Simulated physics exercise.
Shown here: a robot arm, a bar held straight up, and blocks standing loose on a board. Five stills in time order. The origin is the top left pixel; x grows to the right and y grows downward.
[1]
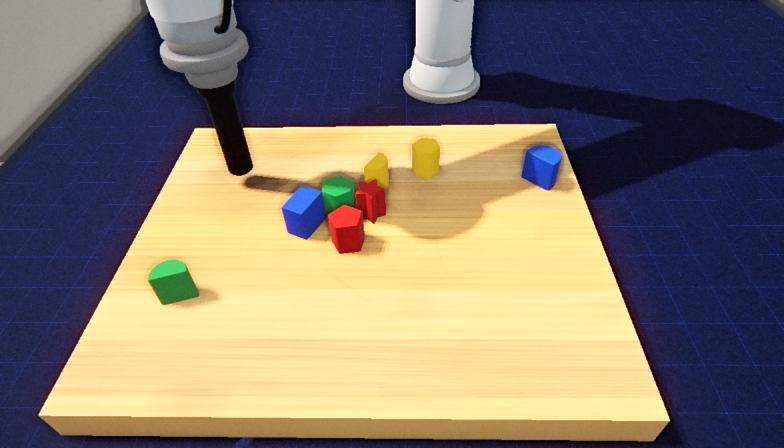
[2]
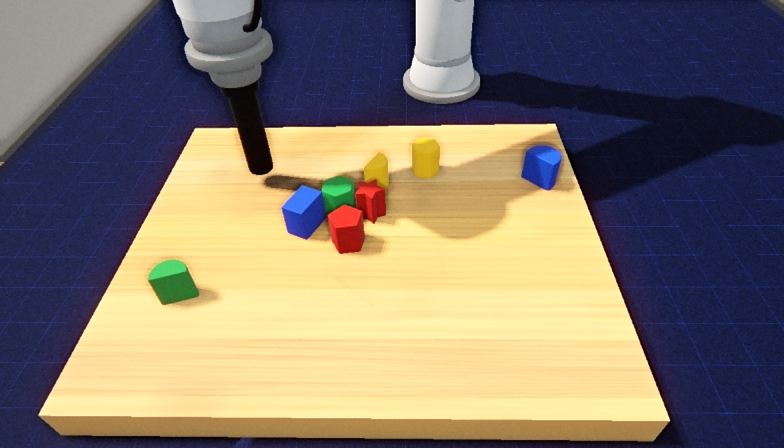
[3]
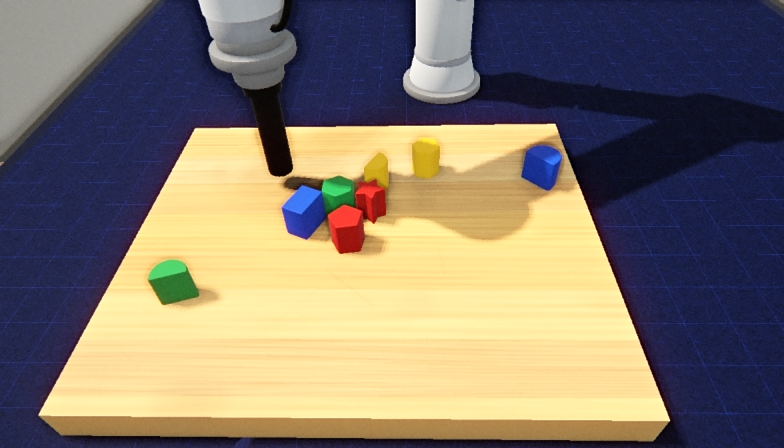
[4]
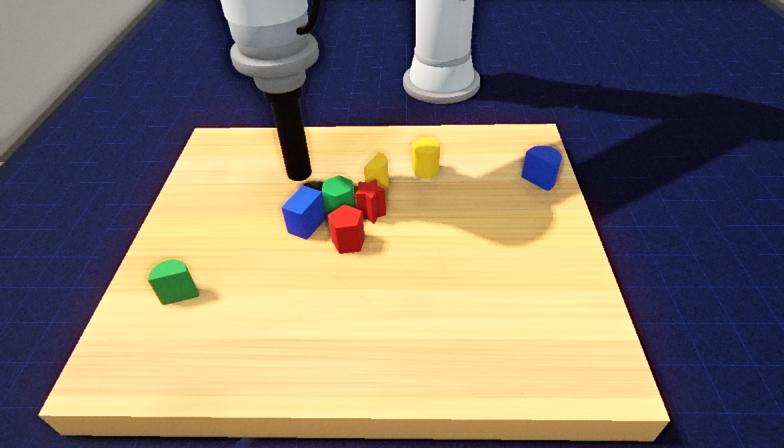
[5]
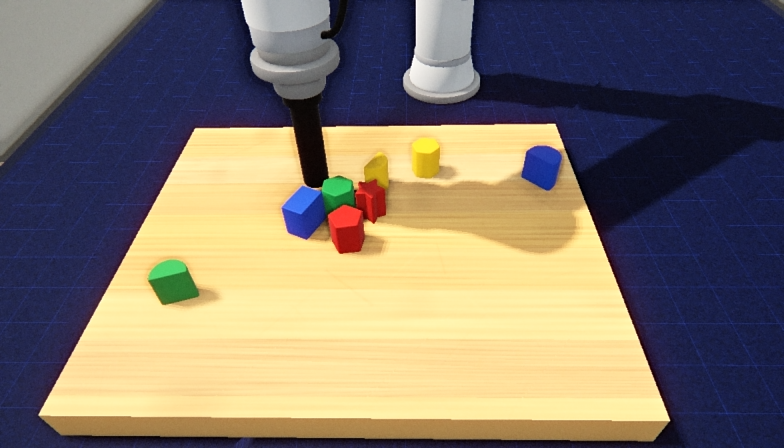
To begin with, a robot arm holds a dark upright bar over the back left of a wooden board scattered with colored blocks. The bar then slides right and slightly toward the viewer, ending just behind the clustered blue and green blocks, while all the blocks stay still.
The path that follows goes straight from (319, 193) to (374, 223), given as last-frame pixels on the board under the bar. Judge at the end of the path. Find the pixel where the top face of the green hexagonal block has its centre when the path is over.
Just about (382, 216).
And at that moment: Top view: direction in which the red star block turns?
Anticlockwise, looking down.
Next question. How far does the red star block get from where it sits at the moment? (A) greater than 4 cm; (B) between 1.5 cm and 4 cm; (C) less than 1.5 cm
The answer is B.
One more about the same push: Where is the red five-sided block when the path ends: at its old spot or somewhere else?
It is moved from its place.
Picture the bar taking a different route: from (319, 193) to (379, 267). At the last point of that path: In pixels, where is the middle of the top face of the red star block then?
I predict (391, 191).
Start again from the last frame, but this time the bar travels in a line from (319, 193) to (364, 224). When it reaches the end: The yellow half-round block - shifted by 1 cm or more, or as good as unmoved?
The result: It stays put.
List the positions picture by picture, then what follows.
Bar's lower end at (241, 170); blue rectangular block at (302, 199); green hexagonal block at (337, 185); red five-sided block at (345, 216); red star block at (369, 187), in the first picture.
Bar at (262, 169); blocks still, in the second picture.
Bar at (282, 171); blocks still, in the third picture.
Bar at (300, 175); blocks still, in the fourth picture.
Bar at (317, 181); blue rectangular block at (302, 199); green hexagonal block at (337, 185); red five-sided block at (345, 216); red star block at (369, 187), in the fifth picture.
On the path given first. Halfway along, bar at (345, 197); green hexagonal block at (356, 198); red five-sided block at (348, 222); red star block at (381, 190), turned 35° anticlockwise.
At the end, bar at (373, 212); blue rectangular block still; green hexagonal block at (382, 216), turned 25° clockwise; red five-sided block at (350, 228), turned 35° clockwise; red star block at (397, 193), turned 90° anticlockwise.
